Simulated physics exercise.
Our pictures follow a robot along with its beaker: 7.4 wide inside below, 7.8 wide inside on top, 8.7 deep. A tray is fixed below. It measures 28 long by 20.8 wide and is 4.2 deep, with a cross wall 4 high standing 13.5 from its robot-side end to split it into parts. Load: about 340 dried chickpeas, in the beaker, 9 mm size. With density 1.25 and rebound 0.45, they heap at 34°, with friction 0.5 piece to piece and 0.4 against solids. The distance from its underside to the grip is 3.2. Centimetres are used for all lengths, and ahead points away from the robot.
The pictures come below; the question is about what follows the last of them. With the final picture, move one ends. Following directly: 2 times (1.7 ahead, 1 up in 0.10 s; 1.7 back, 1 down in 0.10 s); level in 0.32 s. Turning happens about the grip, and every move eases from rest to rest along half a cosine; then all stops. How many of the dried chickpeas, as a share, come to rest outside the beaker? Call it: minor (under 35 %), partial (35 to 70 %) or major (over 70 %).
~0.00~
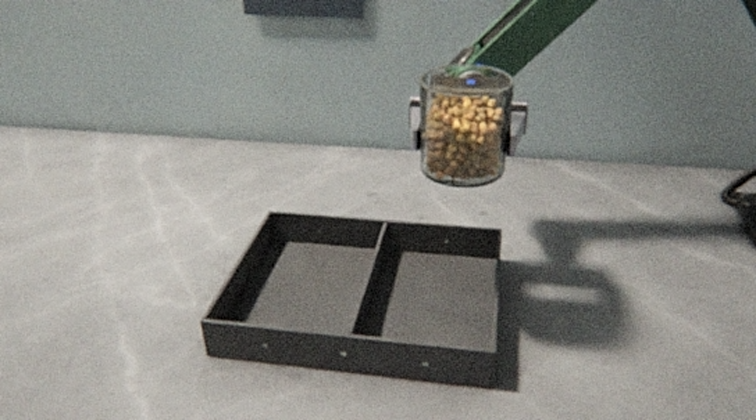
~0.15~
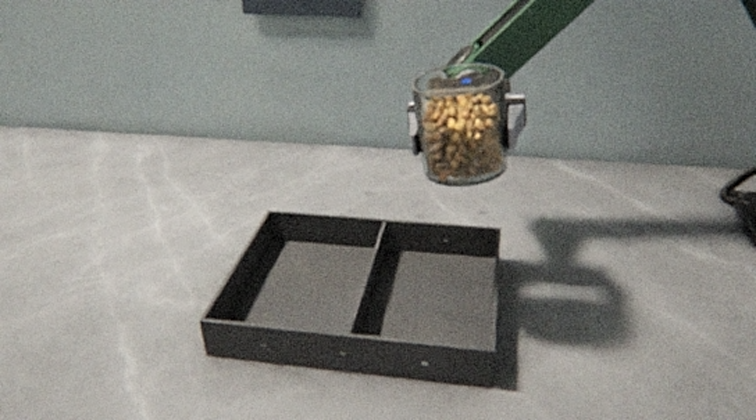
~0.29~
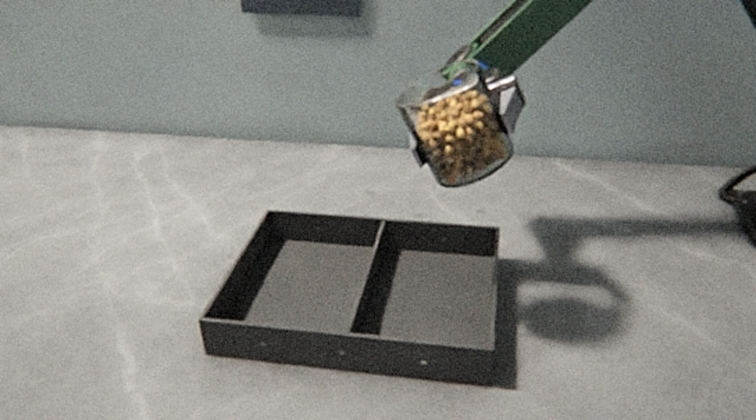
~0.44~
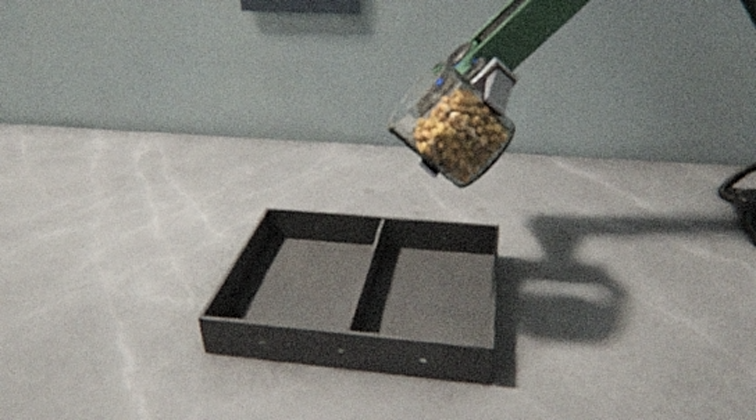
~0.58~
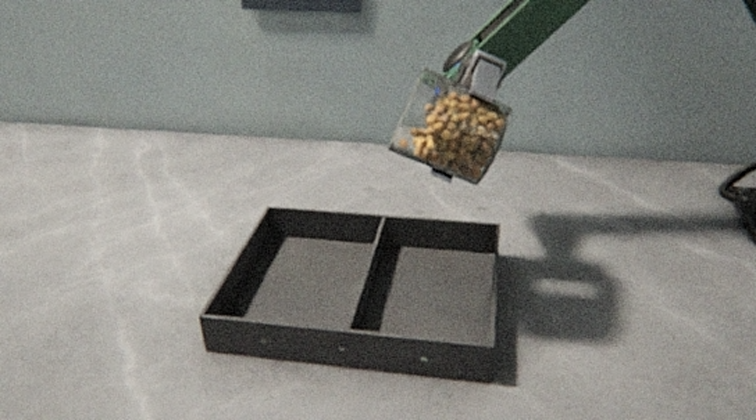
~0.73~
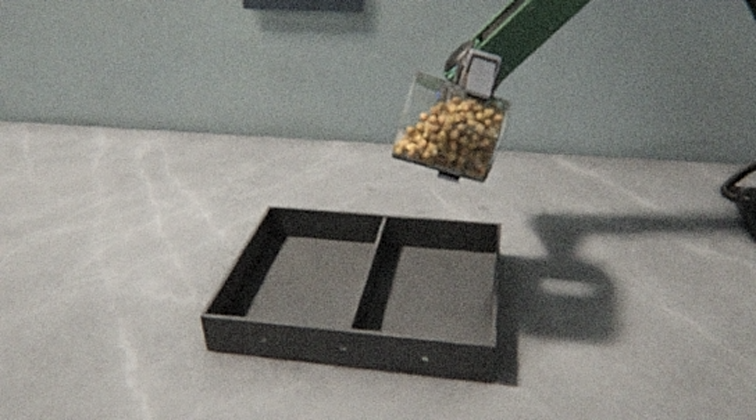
My call is minor.
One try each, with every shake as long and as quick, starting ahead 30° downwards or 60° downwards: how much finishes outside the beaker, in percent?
You'd get about 10 per cent with the first setting and about 0 per cent with the second.
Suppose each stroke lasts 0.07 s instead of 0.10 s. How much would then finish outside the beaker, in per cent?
45 %.
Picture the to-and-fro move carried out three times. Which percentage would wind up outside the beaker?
Near 35 per cent.
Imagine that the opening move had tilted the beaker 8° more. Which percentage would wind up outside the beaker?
Estimate: Around 40 per cent.
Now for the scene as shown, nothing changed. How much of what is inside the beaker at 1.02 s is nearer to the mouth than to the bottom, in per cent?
Near 45 %.
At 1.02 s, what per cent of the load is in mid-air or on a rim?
Roughly 4 per cent.
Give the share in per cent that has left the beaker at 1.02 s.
So far around 5 % is out.
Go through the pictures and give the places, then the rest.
The first frame shows the beaker middle at (464, 127), level; upper third of the load around (465, 122), from x 430 to 500, top at y 105; 339 in the beaker.
The second frame shows the beaker middle at (461, 126), tilted 7° forward; upper third of the load around (464, 121), from x 425 to 500, top at y 105.
The third frame shows the beaker middle at (457, 126), tilted 26° forward; upper third of the load around (467, 120), from x 420 to 500, top at y 100.
The fourth frame shows the beaker middle at (452, 127), tilted 49° forward; upper third of the load around (467, 118), from x 420 to 500, top at y 95.
The fifth frame shows the beaker middle at (451, 128), tilted 68° forward; upper third of the load around (468, 117), from x 405 to 500, top at y 100.
The sixth frame shows the beaker middle at (451, 129), tilted 75° forward; upper third of the load around (472, 119), from x 395 to 500, top at y 100; 339 in the beaker.
After 1.02 s, tilted 75° forward, highest piece 23 above the table; 315 in the beaker, 6 in the far-side part, 5 in the robot-side part, 13 in flight or on a rim.
After 1.31 s, tilted 32° forward, highest piece 25 above the table; 256 in the beaker, 57 in the far-side part, 21 in the robot-side part, 5 in flight or on a rim.
After 1.65 s, level, highest piece 24 above the table; 256 in the beaker, 63 in the far-side part, 20 in the robot-side part.
After 2.70 s, level, highest piece 24 above the table; 256 in the beaker, 63 in the far-side part, 20 in the robot-side part.
In the end, 256 in the beaker, 63 in the far-side part, 20 in the robot-side part. That is 24 % outside the beaker.
